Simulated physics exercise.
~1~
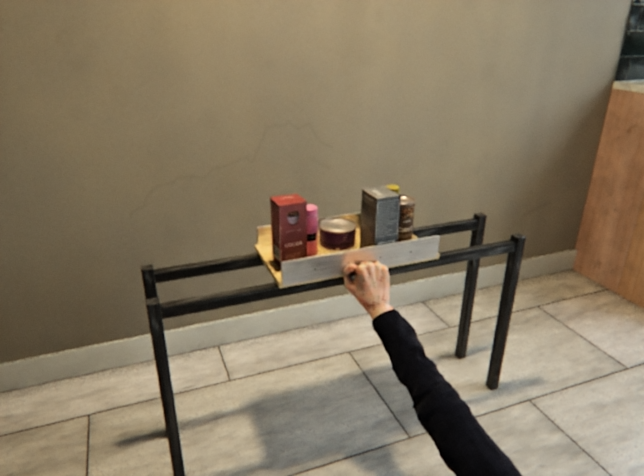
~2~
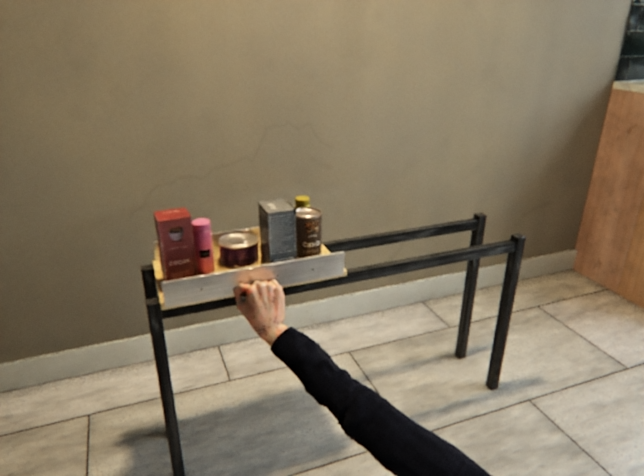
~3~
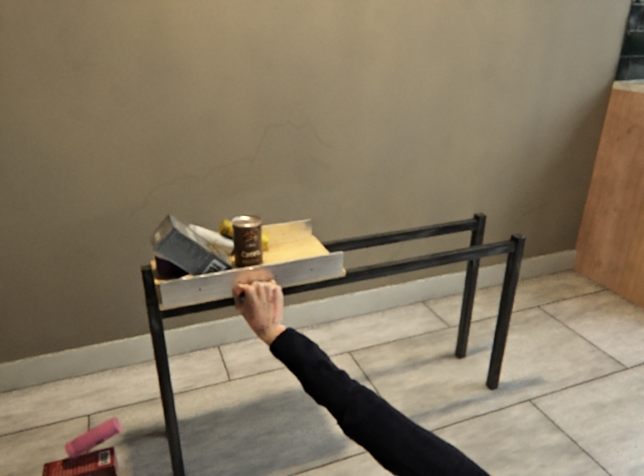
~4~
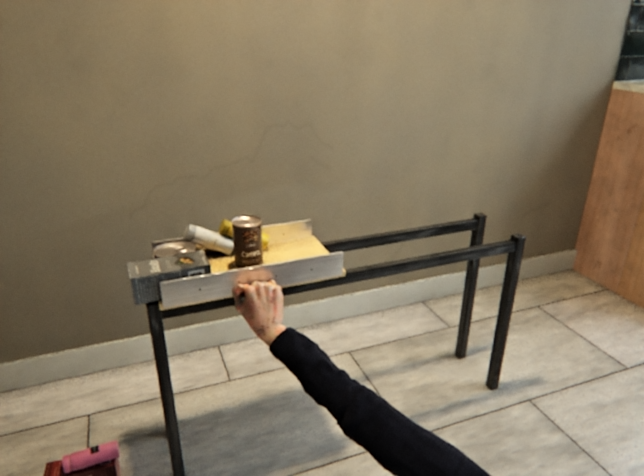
A hand slides a loaded tray left along black rails, and the items topple, red and pink ones ending on the floor.
